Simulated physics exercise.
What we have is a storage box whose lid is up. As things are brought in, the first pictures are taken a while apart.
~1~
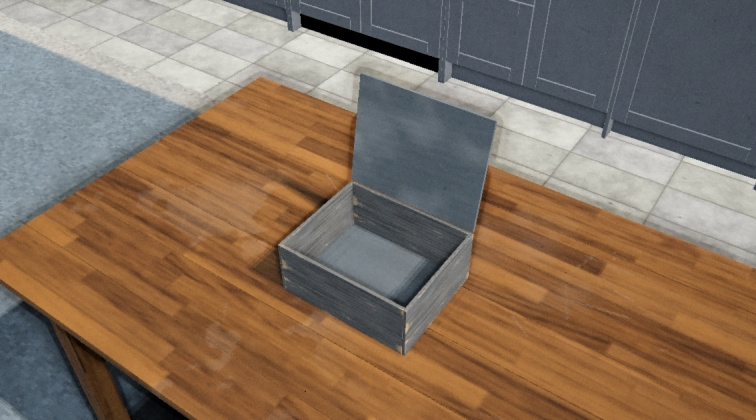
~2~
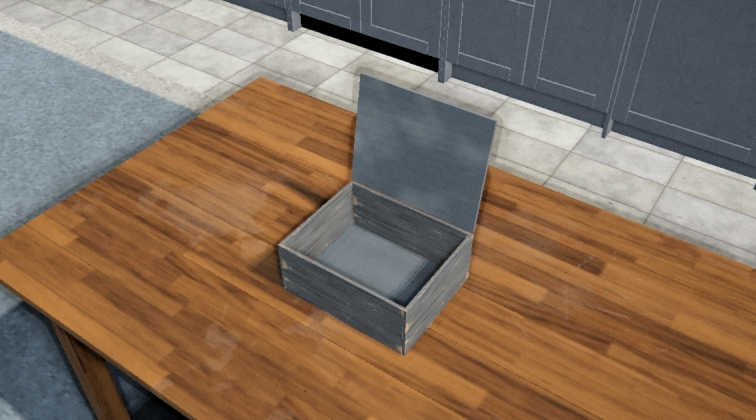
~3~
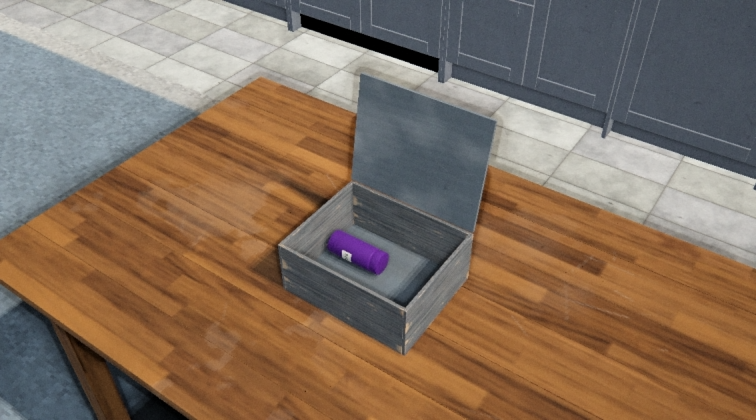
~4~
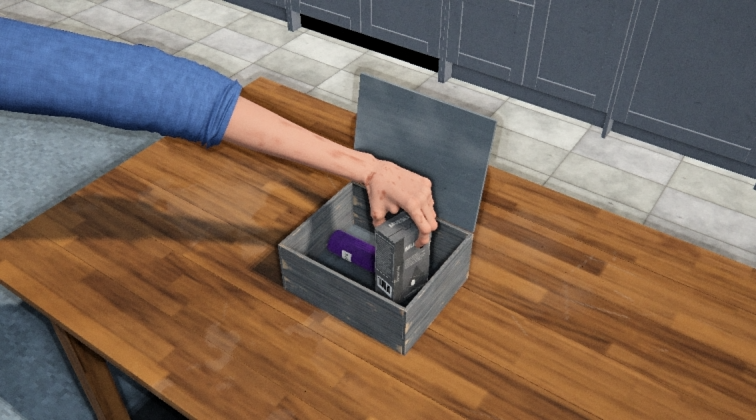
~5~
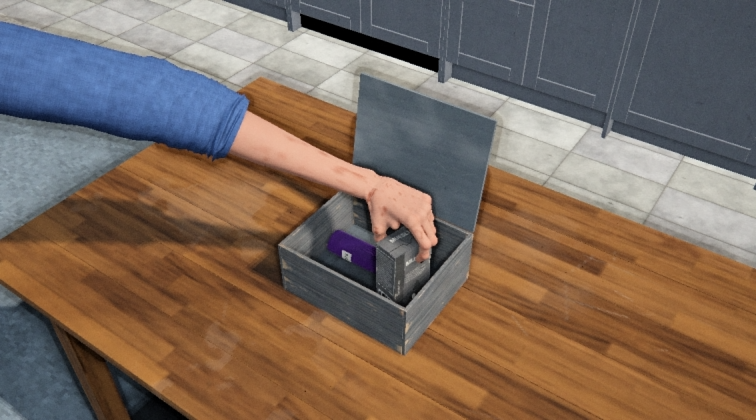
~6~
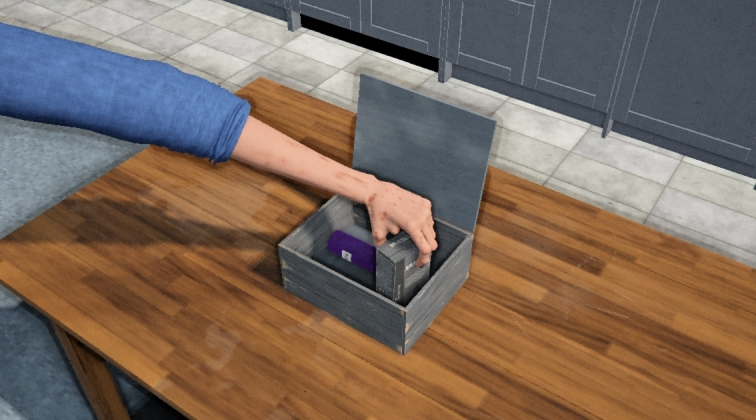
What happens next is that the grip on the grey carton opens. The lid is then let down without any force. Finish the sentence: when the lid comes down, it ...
... cannot close.
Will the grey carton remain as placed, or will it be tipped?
At the finish the grey carton holds its orientation.
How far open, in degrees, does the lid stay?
Measured angle - around 30°.
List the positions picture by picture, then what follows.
The last thing is not in view yet, in the first picture.
The last thing is not in view yet, in the second picture.
The last thing is not in view yet; purple shaker (358, 252), in the third picture.
Still above its spot; grey carton (403, 257); purple shaker (358, 252), in the fourth picture.
Still above its spot; grey carton (403, 271); purple shaker (358, 252), in the fifth picture.
In place under the hand; grey carton (403, 276); purple shaker (358, 252), in the sixth picture.
Then, 1.20 s after the last picture, lid 81° above the rim.
Then, 1.70 s after the last picture, lid 49° above the rim.
At rest, lid 28° above the rim; both in place. Seen from the same camera at the end, grey carton near (403, 276).
